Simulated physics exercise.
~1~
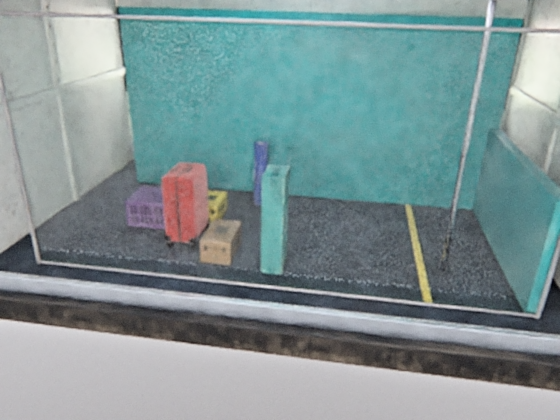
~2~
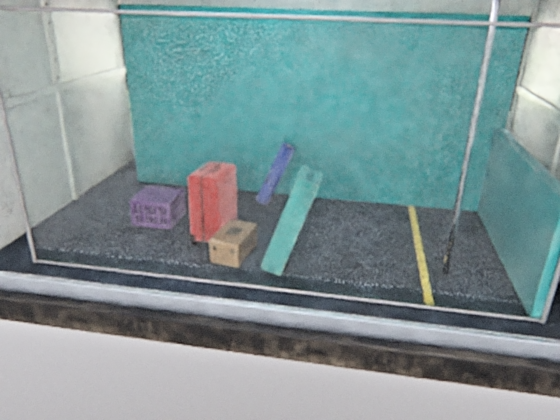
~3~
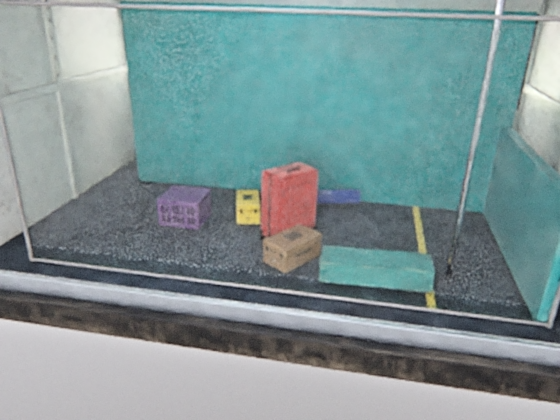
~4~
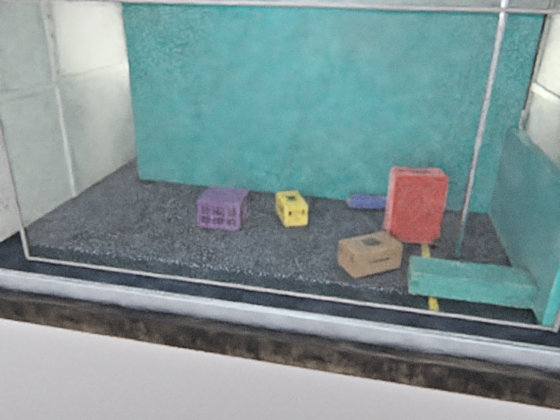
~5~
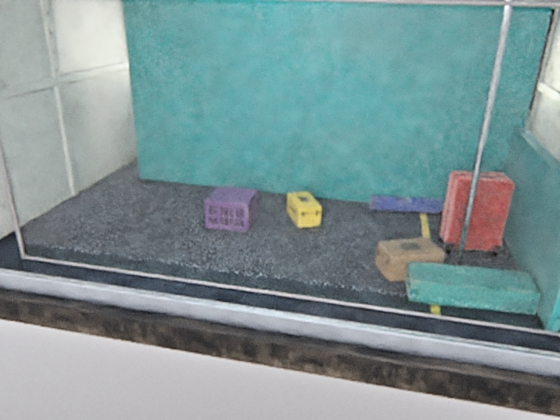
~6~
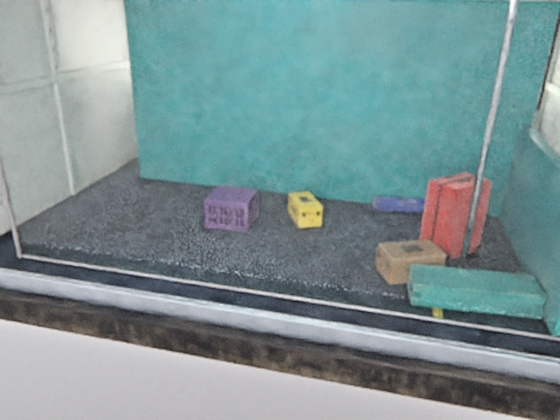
A red case slides right past the yellow line as two upright objects topple.
